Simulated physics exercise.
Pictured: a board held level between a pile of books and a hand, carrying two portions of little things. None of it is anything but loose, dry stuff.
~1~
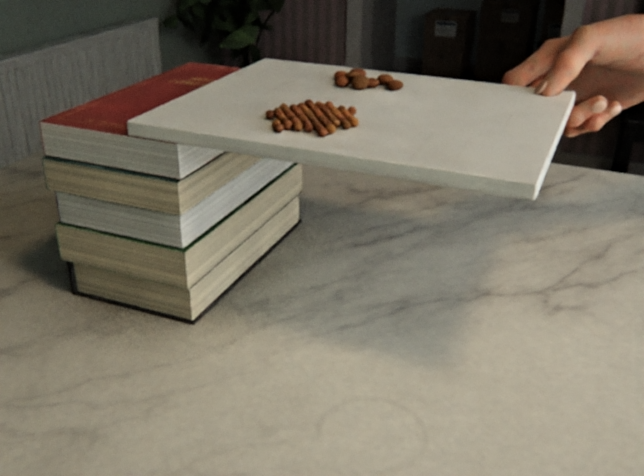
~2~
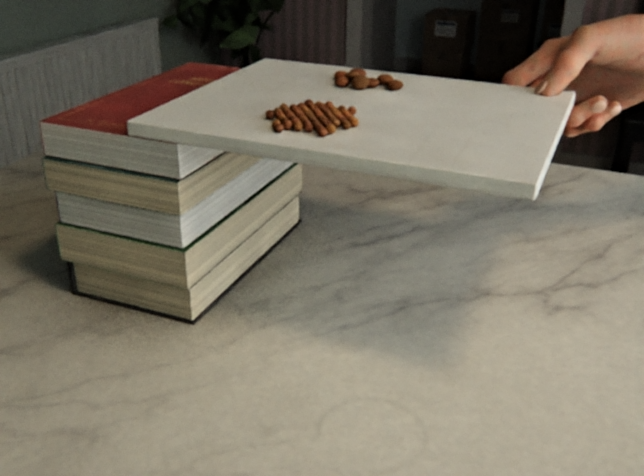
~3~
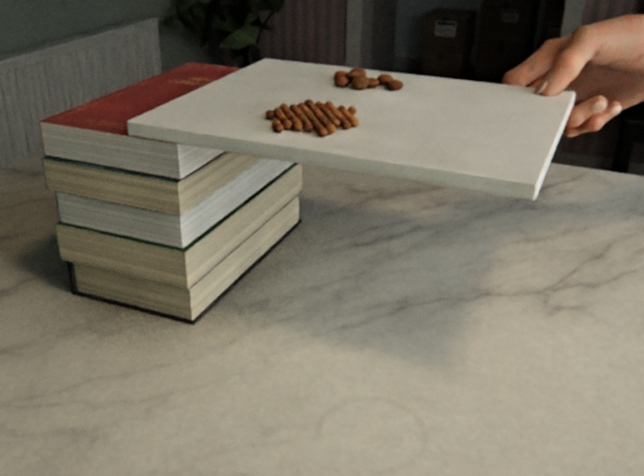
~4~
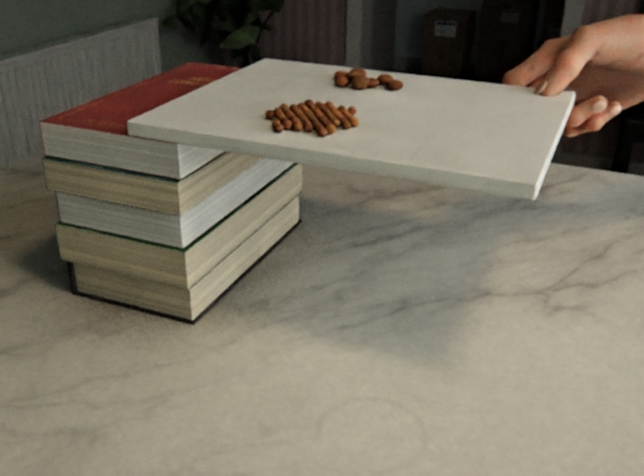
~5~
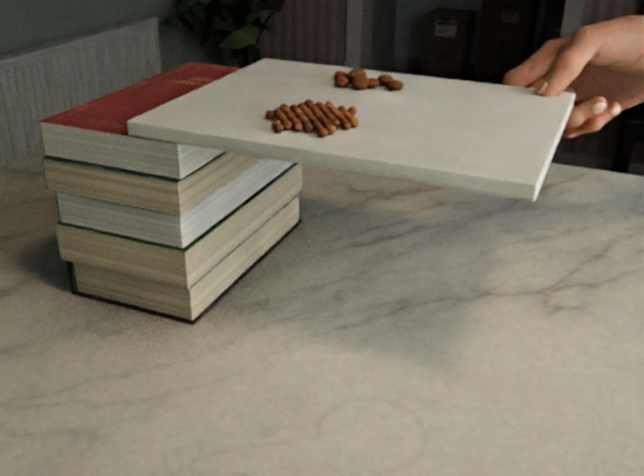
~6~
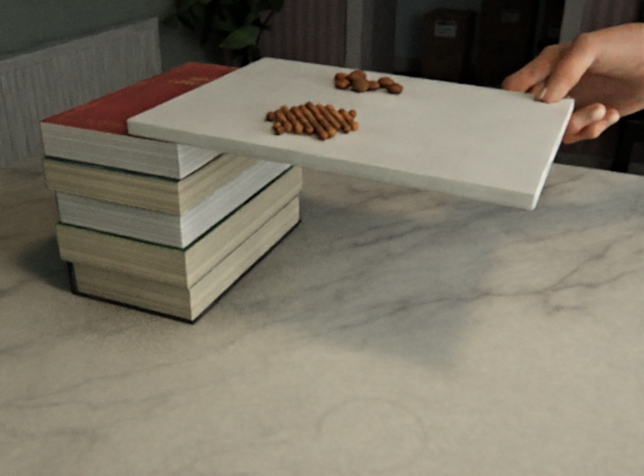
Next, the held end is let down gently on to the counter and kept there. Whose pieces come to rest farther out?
The closer one goes farther.
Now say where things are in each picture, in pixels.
The first picture shows held end of the board at (522, 185), level; book pile at (186, 111), tall, over half the board's length; front handful at (311, 119), some cereal balls; back handful at (353, 77), a few bits of dog kibble.
The second picture shows held end of the board at (522, 185), level; back handful at (353, 77).
The third picture shows held end of the board at (522, 185), level; front handful at (311, 119).
The fourth picture shows held end of the board at (522, 185), level; back handful at (353, 77).
The fifth picture shows held end of the board at (522, 186), level; front handful at (311, 119).
The sixth picture shows held end of the board at (521, 194), down by 1°; book pile at (186, 111); front handful at (312, 122), not moving; back handful at (354, 79), not moving.
Then, 0.80 s after the last picture, board sloping at 21°; front handful about two thirds still on the board; back handful all still on the board.
Then, 1.50 s after the last picture, board sloping at 38°; front handful mostly up to a board's length out; back handful mostly less than half a board's length out.
Then, 2.11 s after the last picture, board resting at 39°; front handful mostly up to a board's length out, a stray few gone off the counter; back handful mostly less than half a board's length out.
At rest, board resting at 39°; front handful mostly up to a board's length out, a stray few gone off the counter; back handful mostly less than half a board's length out; the front handful has gone farther.
